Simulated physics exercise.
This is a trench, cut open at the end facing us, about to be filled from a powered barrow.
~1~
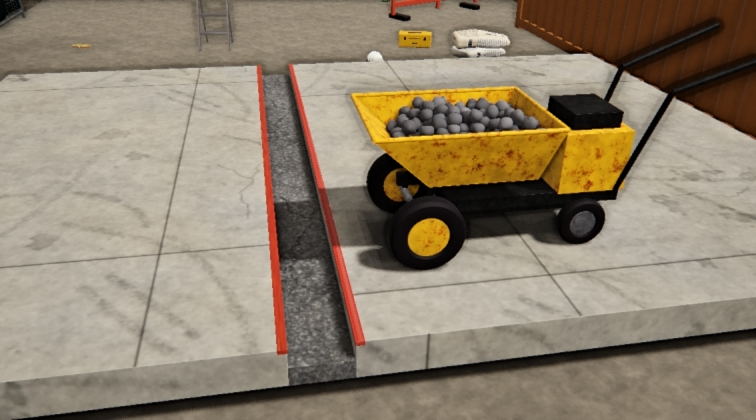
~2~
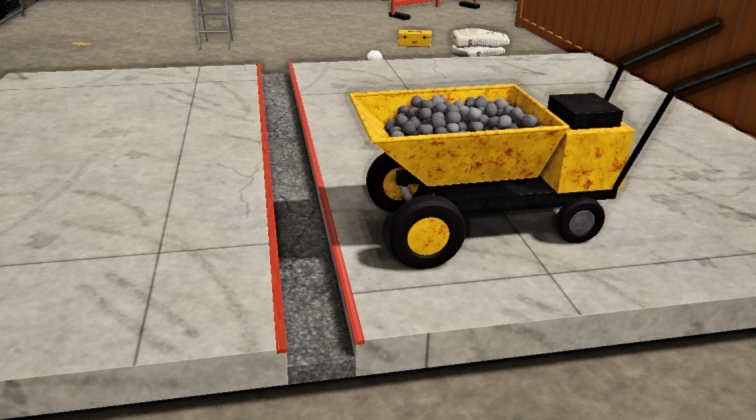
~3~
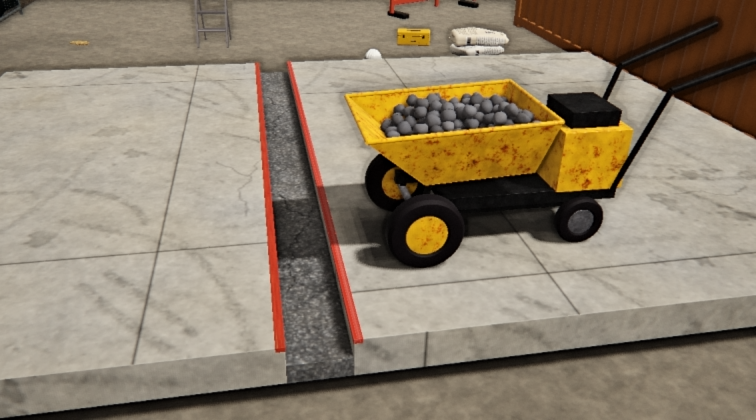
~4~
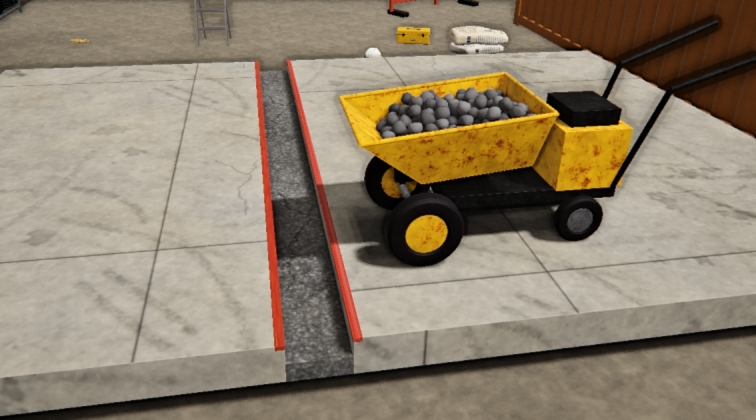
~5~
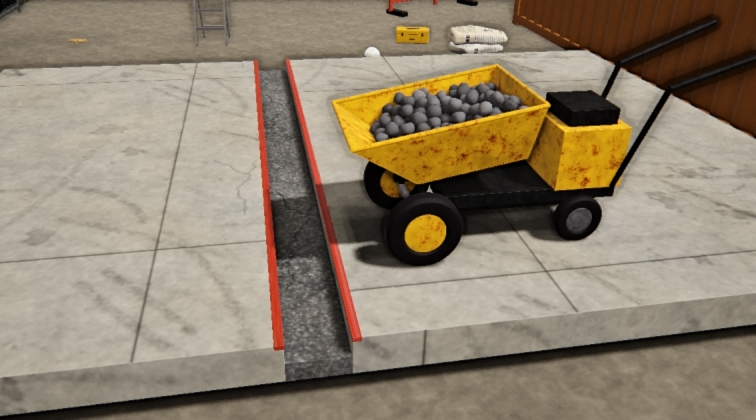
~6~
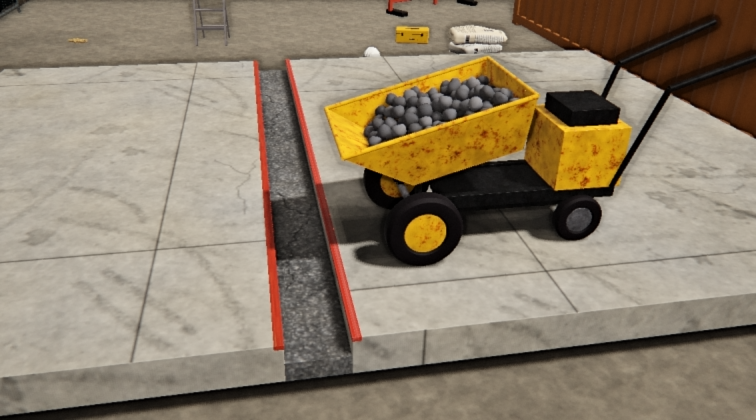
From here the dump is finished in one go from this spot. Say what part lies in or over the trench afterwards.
It catches under half.
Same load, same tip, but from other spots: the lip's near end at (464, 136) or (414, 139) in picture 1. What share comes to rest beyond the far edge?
About 0 and 10 per cent.
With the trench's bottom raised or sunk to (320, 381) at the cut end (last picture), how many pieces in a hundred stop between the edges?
Roughly 60 in a hundred.
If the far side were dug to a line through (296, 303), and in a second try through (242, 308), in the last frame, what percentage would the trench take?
In turn 10 and 70 in a hundred.
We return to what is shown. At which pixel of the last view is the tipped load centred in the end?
At about (262, 242).
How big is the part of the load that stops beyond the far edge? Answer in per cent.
Roughly 45 in a hundred.
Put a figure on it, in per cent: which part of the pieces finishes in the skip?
Close to 20 per cent.
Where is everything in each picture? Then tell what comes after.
The first frame shows lip of the skip (375, 142), level; top of the load (485, 121), round cobbles; first edge of the trench (351, 302); far edge (279, 309), the trench under half as wide as the skip, and shallow for its width.
The second frame shows lip of the skip (373, 141), level; top of the load (484, 120).
The third frame shows lip of the skip (368, 143), tipped barely; top of the load (479, 117).
The fourth frame shows lip of the skip (361, 145), tipped a little; top of the load (474, 112).
The fifth frame shows lip of the skip (352, 151), tipped a little; top of the load (467, 108).
The sixth frame shows lip of the skip (344, 158), tipped clearly; top of the load (475, 96); first edge of the trench (347, 298); far edge (275, 305).
Just after the last frame, skip tipped steeply; every one in the skip.
A moment on, skip tipped right over; roughly half in the skip; roughly a quarter in or heaped over the trench; roughly a quarter beyond it; just a few falling.
Further on, skip tipped right over; roughly a quarter in the skip; roughly a third in or heaped over the trench; roughly half beyond it.
When it is over, skip tipped right over; roughly a quarter in the skip; roughly a third in or heaped over the trench; roughly half beyond it.
